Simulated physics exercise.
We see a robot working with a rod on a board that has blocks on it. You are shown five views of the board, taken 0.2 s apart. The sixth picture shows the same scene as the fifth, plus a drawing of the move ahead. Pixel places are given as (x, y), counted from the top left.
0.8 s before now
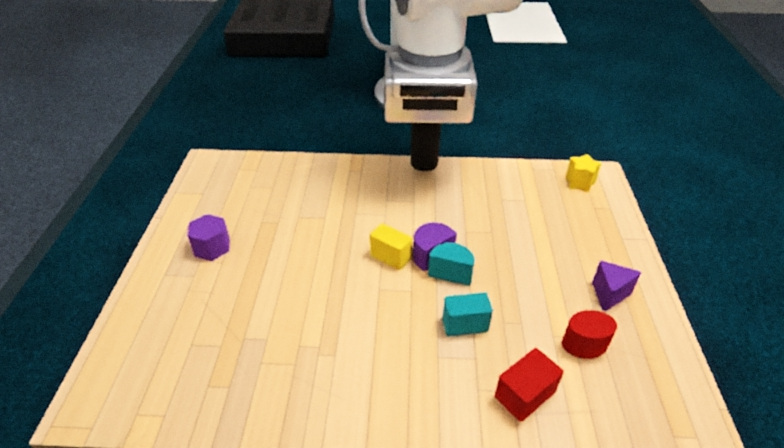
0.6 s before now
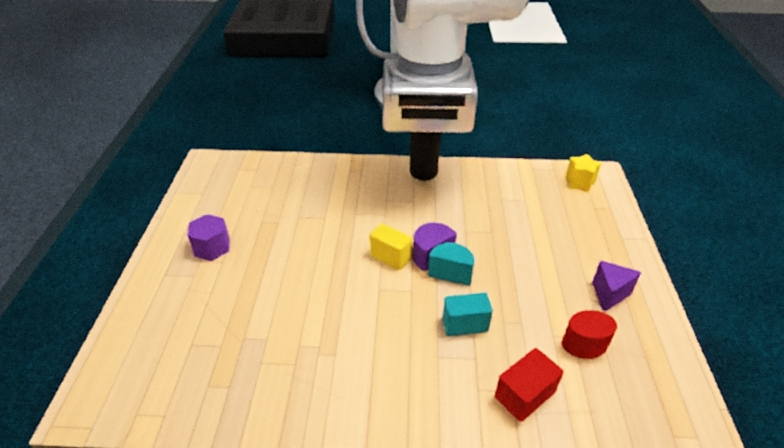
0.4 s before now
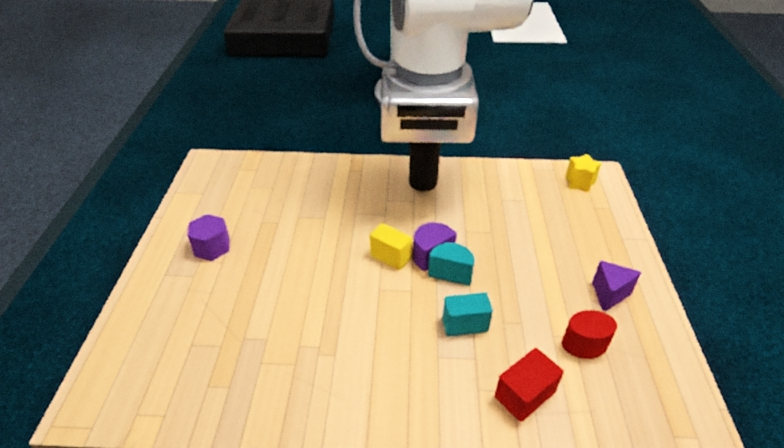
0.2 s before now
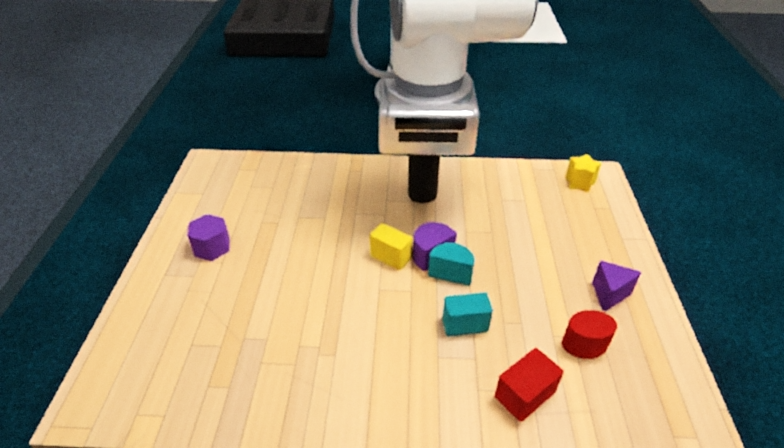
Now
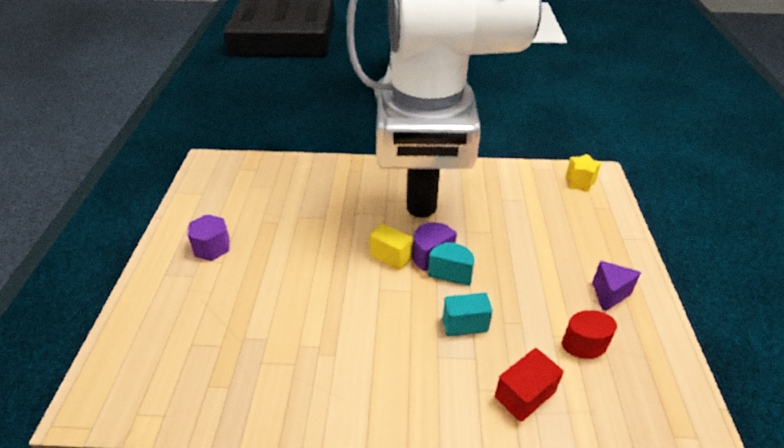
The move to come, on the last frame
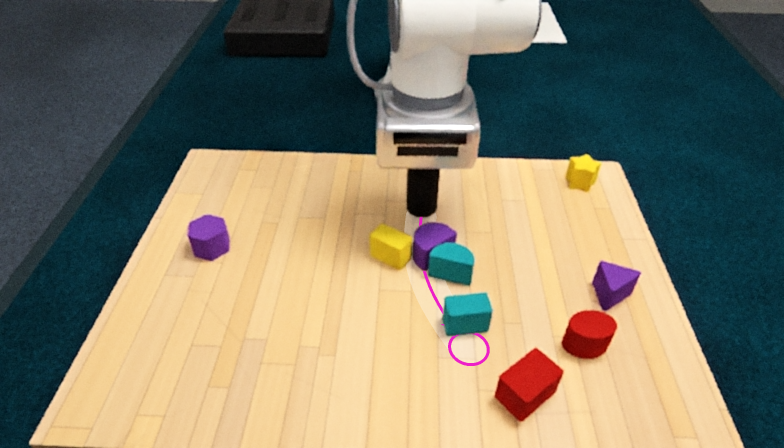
A light wooden board lies on a dark teal surface, seen from above and in front by a still camera. Yellow, purple and turquoise blocks cluster near the middle, with a purple hexagonal block at left and a yellow star, a purple triangle and two red blocks at right. From the top edge, a white and silver robot arm moves its black rod a short way toward the cluster, while every block stays still.
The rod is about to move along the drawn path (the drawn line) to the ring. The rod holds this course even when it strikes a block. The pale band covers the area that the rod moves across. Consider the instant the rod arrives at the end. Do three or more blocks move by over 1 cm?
Yes, that is what happens.
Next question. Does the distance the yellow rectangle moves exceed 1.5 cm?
I believe not.
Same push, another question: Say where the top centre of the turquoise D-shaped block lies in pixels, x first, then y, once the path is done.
I expect it at (498, 287).
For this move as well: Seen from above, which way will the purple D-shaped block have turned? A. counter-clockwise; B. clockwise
That would be A.
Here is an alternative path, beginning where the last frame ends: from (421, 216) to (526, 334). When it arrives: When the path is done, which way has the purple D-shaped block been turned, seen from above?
Clockwise rotation.
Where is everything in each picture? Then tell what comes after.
Tip of the rod (424, 163), middles of tops, yellow rectangle (391, 236), purple D-shaped block (433, 234), turquoise D-shaped block (454, 253), turquoise rectangle (469, 304), in the first frame.
Rod (424, 172), nothing pushed, in the second frame.
Rod (423, 182), nothing pushed, in the third frame.
Rod (422, 194), nothing pushed, in the fourth frame.
Rod (422, 208), yellow rectangle (391, 236), purple D-shaped block (433, 234), turquoise D-shaped block (454, 253), turquoise rectangle (469, 304), in the fifth frame.
The line goes from (421, 216) by way of (421, 255) and (436, 299) to (469, 348).
On the path given first. One third of the way, rod (422, 247); yellow rectangle (390, 238), turned 15° clockwise; purple D-shaped block (437, 259); turquoise D-shaped block (467, 268), turned 50° anticlockwise.
Two thirds of the way, rod (437, 291); yellow rectangle (389, 239), turned 30° clockwise; purple D-shaped block (464, 303), turned 40° anticlockwise; turquoise D-shaped block (497, 287); turquoise rectangle (493, 327), turned 40° anticlockwise.
At the end, rod (470, 339); yellow rectangle (389, 239), turned 30° clockwise; purple D-shaped block (507, 352), turned 55° anticlockwise; turquoise D-shaped block (498, 287), turned 125° anticlockwise; turquoise rectangle (538, 352), turned 85° anticlockwise.
